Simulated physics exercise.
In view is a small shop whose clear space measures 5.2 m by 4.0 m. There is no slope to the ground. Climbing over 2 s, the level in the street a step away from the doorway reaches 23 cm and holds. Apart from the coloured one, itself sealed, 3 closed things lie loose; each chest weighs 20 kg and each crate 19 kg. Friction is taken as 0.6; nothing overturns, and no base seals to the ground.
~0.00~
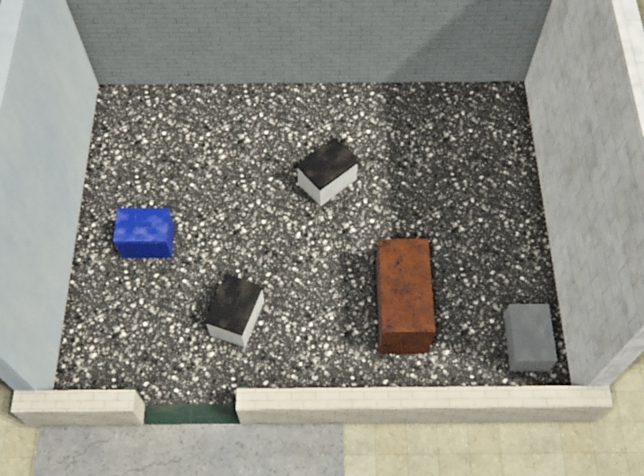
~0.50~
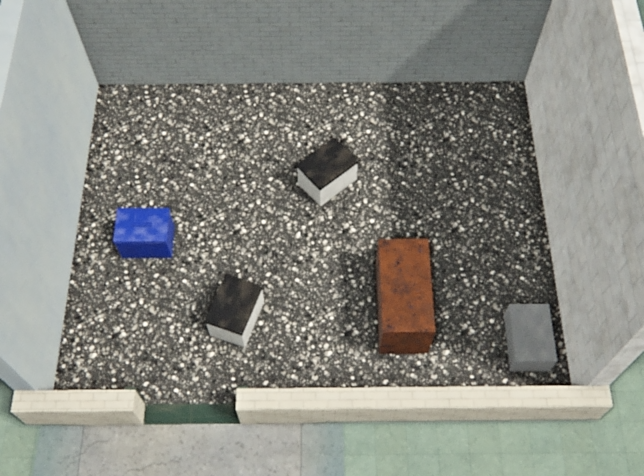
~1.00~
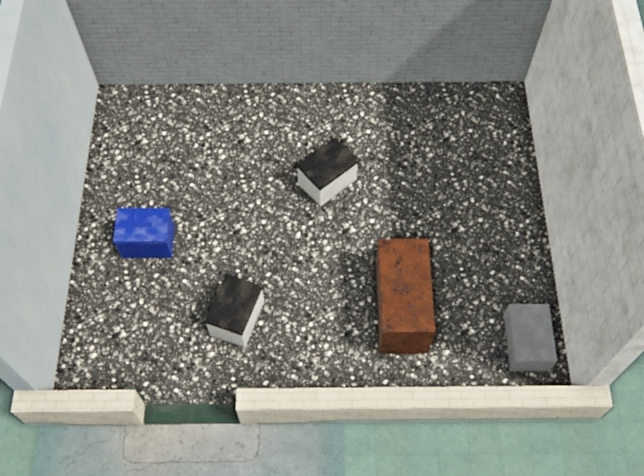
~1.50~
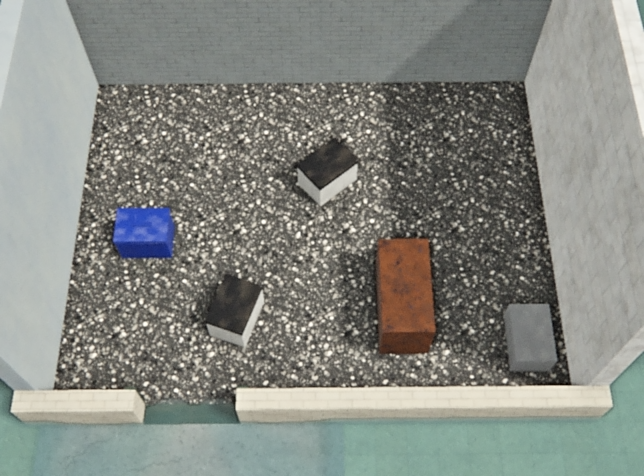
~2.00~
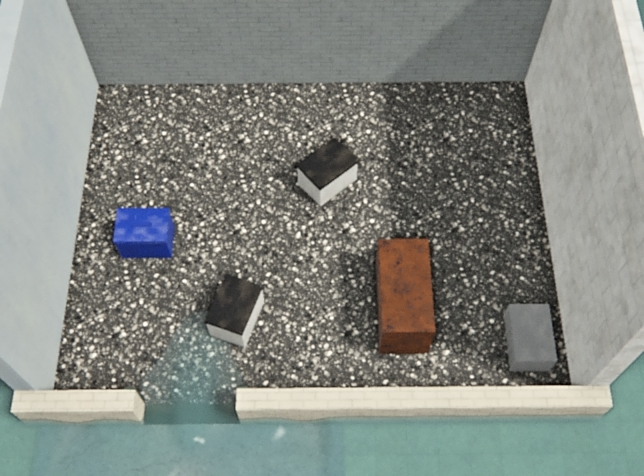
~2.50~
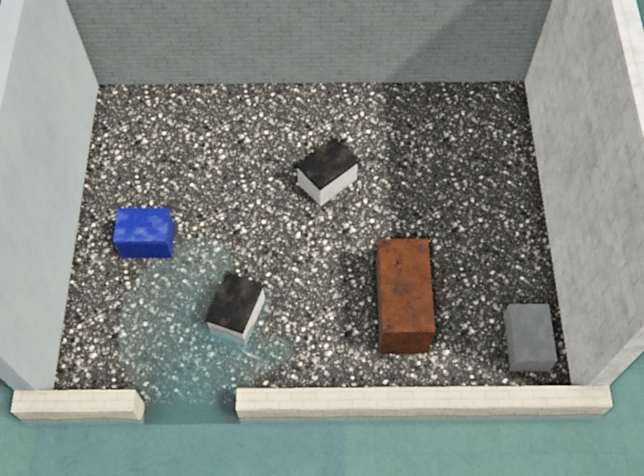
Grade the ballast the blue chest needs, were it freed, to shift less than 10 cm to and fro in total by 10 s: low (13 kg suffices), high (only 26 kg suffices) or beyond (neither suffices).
Grade: Beyond.
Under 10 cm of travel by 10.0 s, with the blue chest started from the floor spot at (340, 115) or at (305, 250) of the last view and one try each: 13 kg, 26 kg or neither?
Well, at the first spot you need the heavier weight, and at the second you need the heavier weight.
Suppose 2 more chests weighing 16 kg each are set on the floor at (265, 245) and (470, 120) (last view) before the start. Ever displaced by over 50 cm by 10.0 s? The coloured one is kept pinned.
In that order: Less, short of it.
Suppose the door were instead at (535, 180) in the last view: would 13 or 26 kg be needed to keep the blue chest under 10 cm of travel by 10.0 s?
For that position, the bigger mass alone succeeds.
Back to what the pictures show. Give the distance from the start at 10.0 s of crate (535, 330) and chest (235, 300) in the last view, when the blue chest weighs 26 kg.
In that order: 0 cm, 60 cm.
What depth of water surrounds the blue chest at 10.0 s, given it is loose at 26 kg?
Something like 10 centimetres.
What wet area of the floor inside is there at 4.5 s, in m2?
Some 11.5 m2 of it.
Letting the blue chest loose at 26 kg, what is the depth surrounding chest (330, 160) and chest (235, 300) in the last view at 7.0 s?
Depths: Near 3 cm, then near 5 cm.
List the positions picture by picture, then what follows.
The first frame shows the blue chest at (141, 225), on the bottom; water covers 0.0 m2; 0 of 4 have shifted.
The second frame shows the blue chest at (141, 225) rests on the ground; 0.0 m2 under water; 0 of 4 have shifted.
The third frame shows the blue chest at (141, 225) rests on the ground; water covers 0.0 m2; 0 of 4 have shifted.
The fourth frame shows the blue chest at (141, 225), on the bottom; 0.0 m2 under water; 0 of 4 have shifted.
The fifth frame shows the blue chest at (141, 225) rests on the ground; water covers 0.6 m2; 0 of 4 have shifted.
The sixth frame shows the blue chest at (141, 225), on the bottom; water covers 2.0 m2; 0 of 4 have shifted.
After 3.5 s the blue chest would be 44 cm from its start with 13 kg and 14 cm from its start with 26 kg; 6 cm of water round it then.
After 4.5 s the blue chest would be 139 cm from its start with 13 kg and 34 cm from its start with 26 kg; 5 cm of water round it then.
After 7.0 s the blue chest would be 208 cm from its start with 13 kg and 34 cm from its start with 26 kg; 6 cm of water round it then.
After 10.0 s the blue chest would be 407 cm from its start with 13 kg and 44 cm from its start with 26 kg; 10 cm of water round it then.
